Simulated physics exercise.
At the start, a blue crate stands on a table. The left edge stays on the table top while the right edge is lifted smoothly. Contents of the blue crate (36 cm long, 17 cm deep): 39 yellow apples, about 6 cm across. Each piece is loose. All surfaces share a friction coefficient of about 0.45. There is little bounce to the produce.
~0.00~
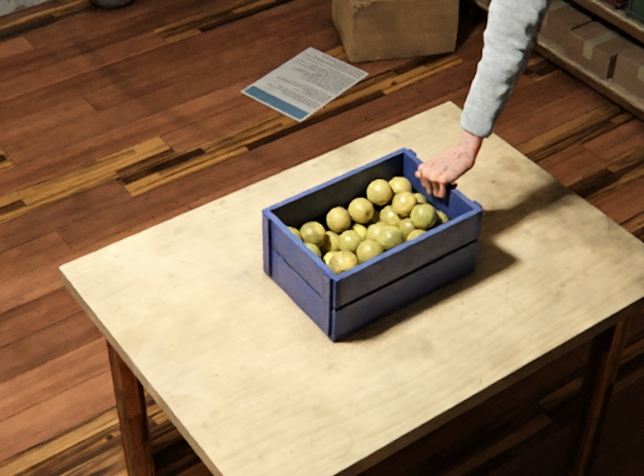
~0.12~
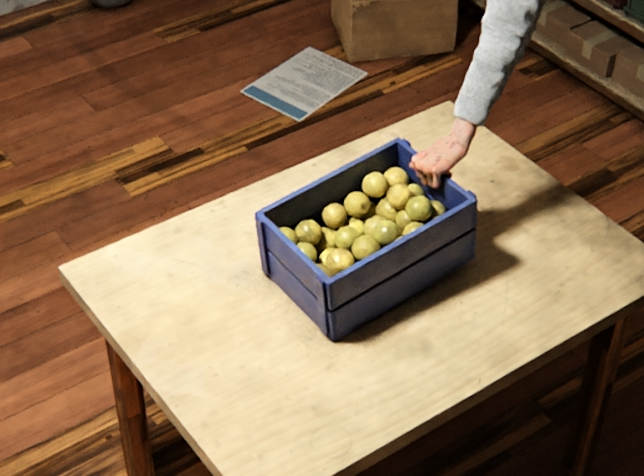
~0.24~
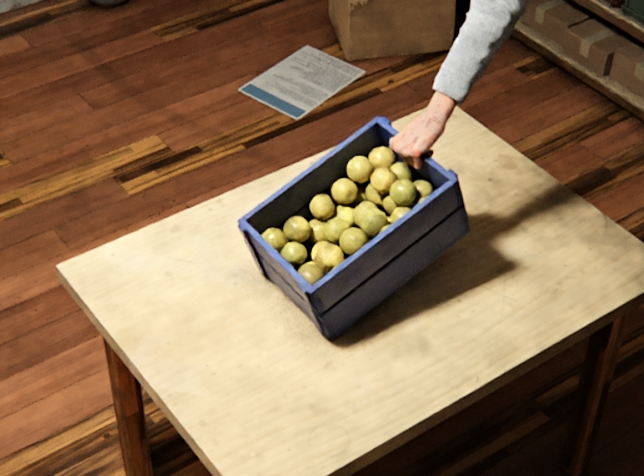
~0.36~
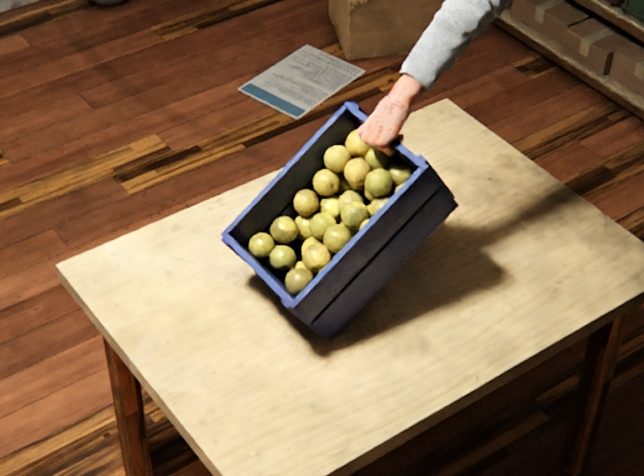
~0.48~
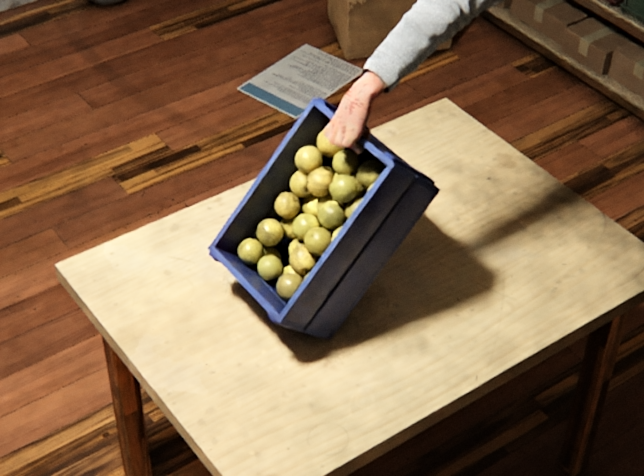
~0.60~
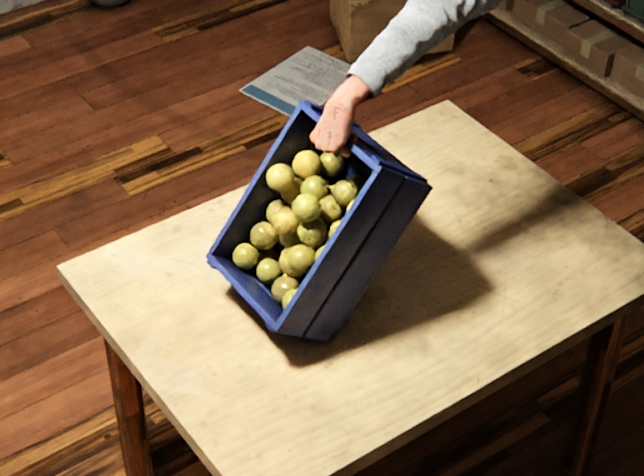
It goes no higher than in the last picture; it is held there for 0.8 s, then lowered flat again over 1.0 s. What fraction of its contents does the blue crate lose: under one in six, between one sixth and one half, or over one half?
My guess is it will lose less than one sixth of its load.
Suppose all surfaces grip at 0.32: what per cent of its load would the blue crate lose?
Blue crate 10 per cent.
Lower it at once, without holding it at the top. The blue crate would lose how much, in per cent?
Blue crate: 10%.
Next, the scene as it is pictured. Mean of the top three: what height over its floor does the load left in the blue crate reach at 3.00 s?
15 cm or thereabouts.
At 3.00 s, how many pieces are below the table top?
Roughly 2.
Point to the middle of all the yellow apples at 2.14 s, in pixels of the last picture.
Centre: Around (326, 255) px.
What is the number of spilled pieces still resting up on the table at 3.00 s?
I'd guess near 0.
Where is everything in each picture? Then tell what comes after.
In the first picture (each is followed by its nearest rim corner in this view), blue crate, (339, 277); 0° from level; none out.
The second picture shows blue crate, (332, 280); 5° from level.
The third picture shows blue crate, (314, 288); 18° from level.
The fourth picture shows blue crate, (295, 302); 33° from level.
The fifth picture shows blue crate, (281, 316); 46° from level.
The sixth picture shows blue crate, (278, 325); 51° from level; none out.
After 0.98 s, tilt 51°; blue crate 37 in, 2 out.
After 1.46 s, tilt 50°; blue crate 37 in, 2 out.
After 2.14 s, tilt 9°; blue crate 37 in, 2 out.
When it is over (at 3.00 s), blue crate 37 in, 2 out. Asked share, 2 of 39, 5 per cent.
